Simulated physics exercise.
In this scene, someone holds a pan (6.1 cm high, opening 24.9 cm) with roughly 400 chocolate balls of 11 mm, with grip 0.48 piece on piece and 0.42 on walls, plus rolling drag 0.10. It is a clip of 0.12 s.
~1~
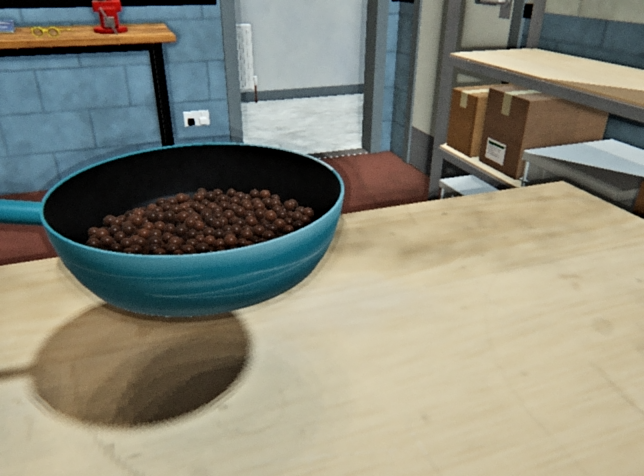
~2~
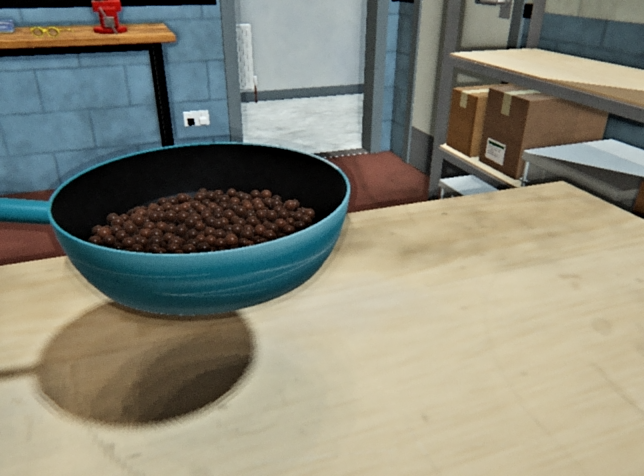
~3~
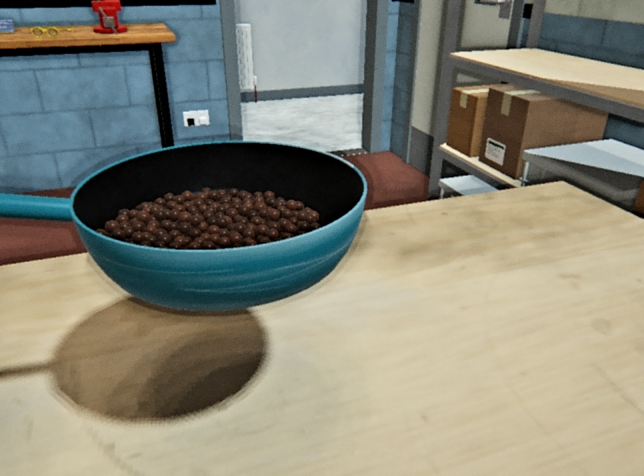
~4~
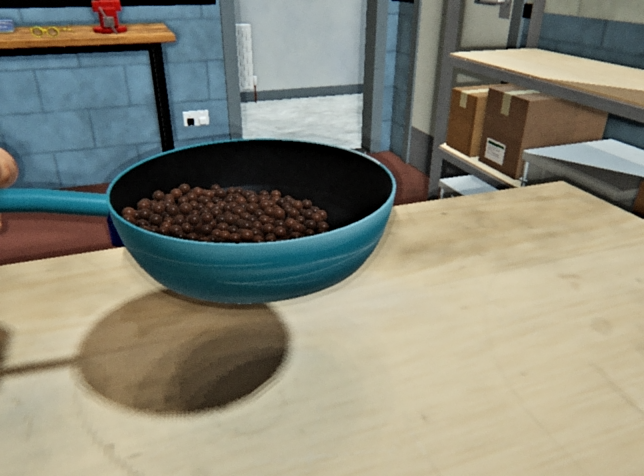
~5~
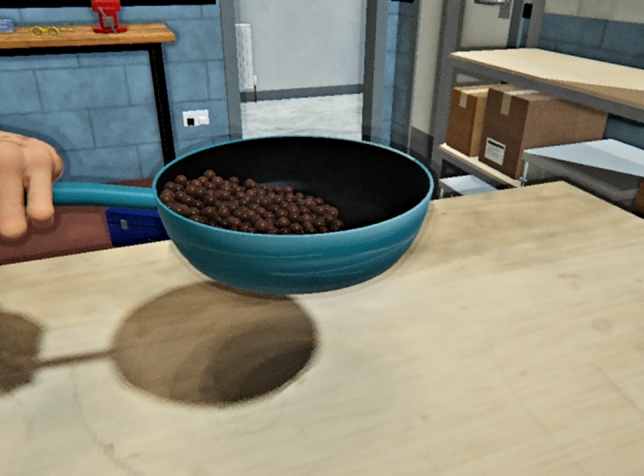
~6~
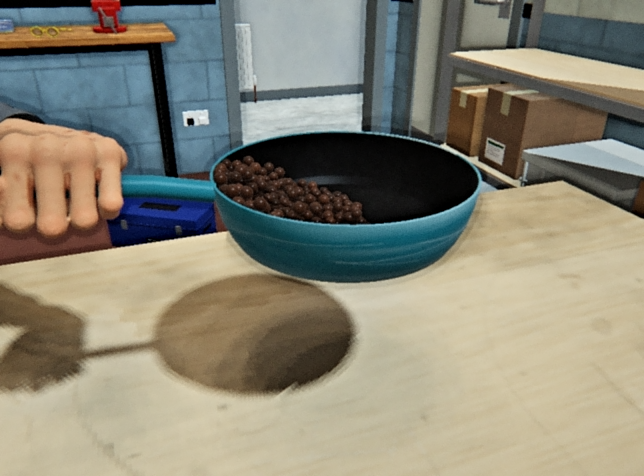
Teal pan of chocolate balls sliding right above a wooden table, a hand on its handle coming into view, balls bunching left.
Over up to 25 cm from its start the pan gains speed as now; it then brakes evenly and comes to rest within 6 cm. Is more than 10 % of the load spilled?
Yes.
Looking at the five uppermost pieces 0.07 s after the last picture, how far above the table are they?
About 28 cm above the table.
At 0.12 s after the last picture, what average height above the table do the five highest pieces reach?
They're around 28 cm up.
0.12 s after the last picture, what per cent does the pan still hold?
Around 100 in a hundred stay.
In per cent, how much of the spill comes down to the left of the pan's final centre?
I'd say close to 0 in a hundred.
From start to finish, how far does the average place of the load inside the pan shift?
I'd put it at about 6.0 centimetres.
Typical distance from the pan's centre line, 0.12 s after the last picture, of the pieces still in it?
Distance: Near 9.0 cm.
Then, 0.07 s after the last picture, tilt 0 degrees; pan 100 %; middle of all pieces near (451, 179).
Then, 0.12 s after the last picture, tilt 0 degrees; pan 100 %; middle of all pieces near (546, 164).
Then, 0.18 s after the last picture, tilt 0 degrees; pan 80 %, in the air 20 %; middle of all pieces near (567, 146).
Then, 0.23 s after the last picture, tilt 0 degrees; pan 75 %, in the air 25 %; middle of all pieces near (577, 143).
In the end, pan 70 %, fallen right of where it stops 30 %.
